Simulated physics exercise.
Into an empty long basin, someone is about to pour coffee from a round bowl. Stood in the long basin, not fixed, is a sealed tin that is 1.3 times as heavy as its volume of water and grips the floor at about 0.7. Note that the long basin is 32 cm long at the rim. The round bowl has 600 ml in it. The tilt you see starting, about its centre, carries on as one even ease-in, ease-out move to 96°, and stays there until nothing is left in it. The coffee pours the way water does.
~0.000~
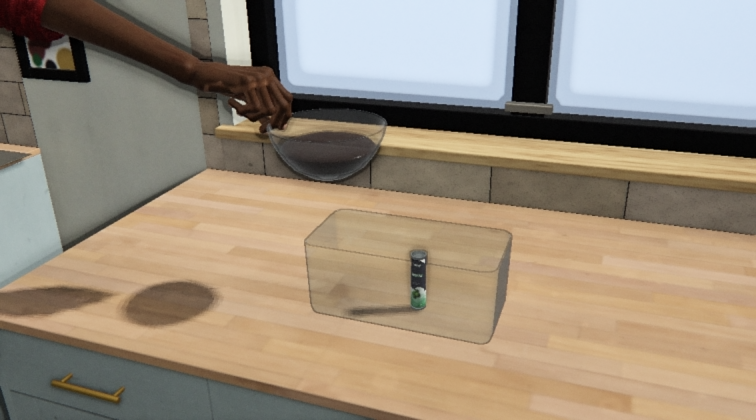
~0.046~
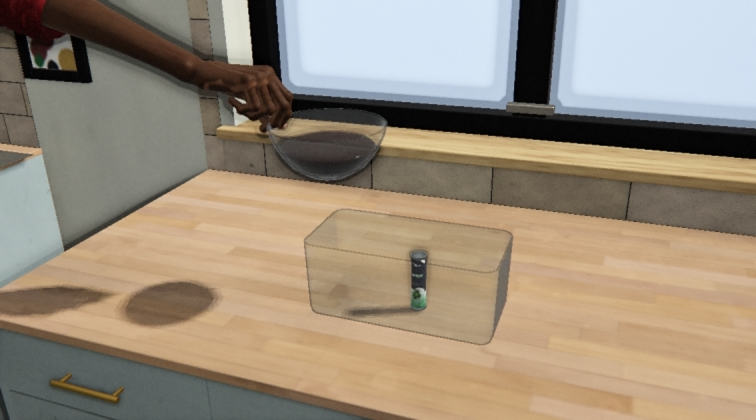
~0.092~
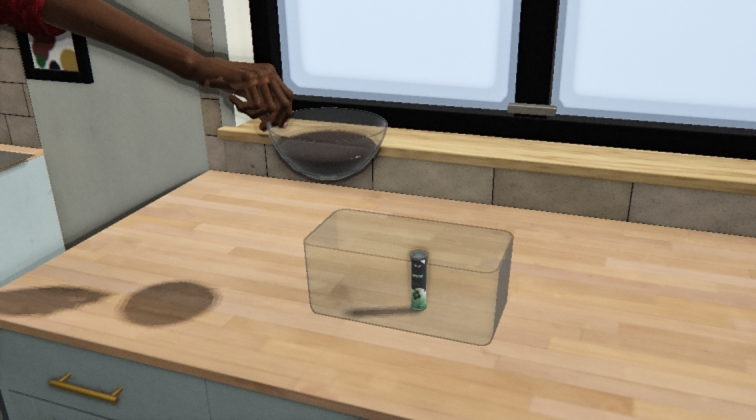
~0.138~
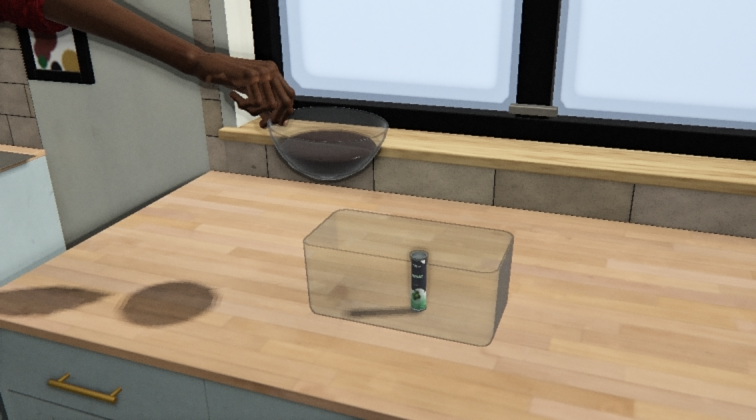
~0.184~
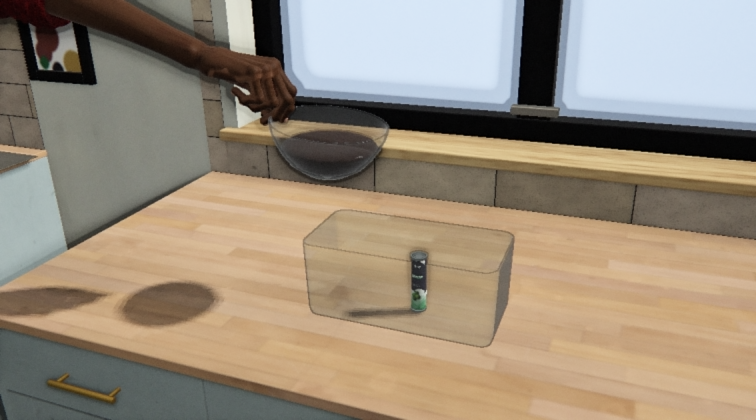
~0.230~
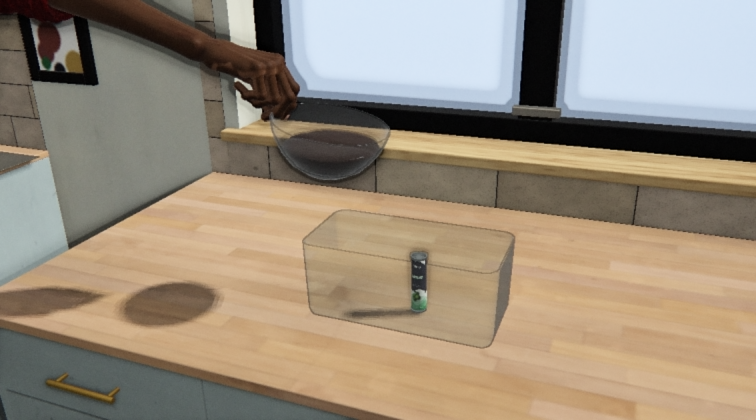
A dark-skinned hand reaches in from the upper left over a pale wooden kitchen counter, seen from slightly above, with a black-framed window and tiled wall behind. It holds a clear round bowl of dark liquid above and to the left of a long, see-through basin containing a slim dark tin with a green patch. The bowl slowly tilts slightly rightward, while the camera appears nearly still.
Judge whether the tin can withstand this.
It withstands it and stays upright.
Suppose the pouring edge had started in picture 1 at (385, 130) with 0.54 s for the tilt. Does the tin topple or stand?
It tumbles.
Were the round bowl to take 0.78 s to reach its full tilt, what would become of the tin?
In that case the tin does not tip.
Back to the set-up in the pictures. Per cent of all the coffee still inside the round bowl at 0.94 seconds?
3 per cent or so.
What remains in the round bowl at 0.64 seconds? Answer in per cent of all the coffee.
I'd put it near 58 percent.
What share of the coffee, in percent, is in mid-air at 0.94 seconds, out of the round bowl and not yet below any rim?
About 9 percent.
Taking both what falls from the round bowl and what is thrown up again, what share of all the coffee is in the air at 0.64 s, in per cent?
34 %.
After 0.64 s the tilt is 61° and 59 per cent is still to pour; the tin stands where it began.
After 0.94 s the tilt is 91° and 3 per cent is still to pour; the tin stands where it began.
After 1.25 s the tilt is 96° and 0 per cent is still to pour; the tin stands where it began.
After 1.59 s the tilt is 96° and 0 per cent is still to pour; the tin stands where it began.
In the end the tin stands where it began.
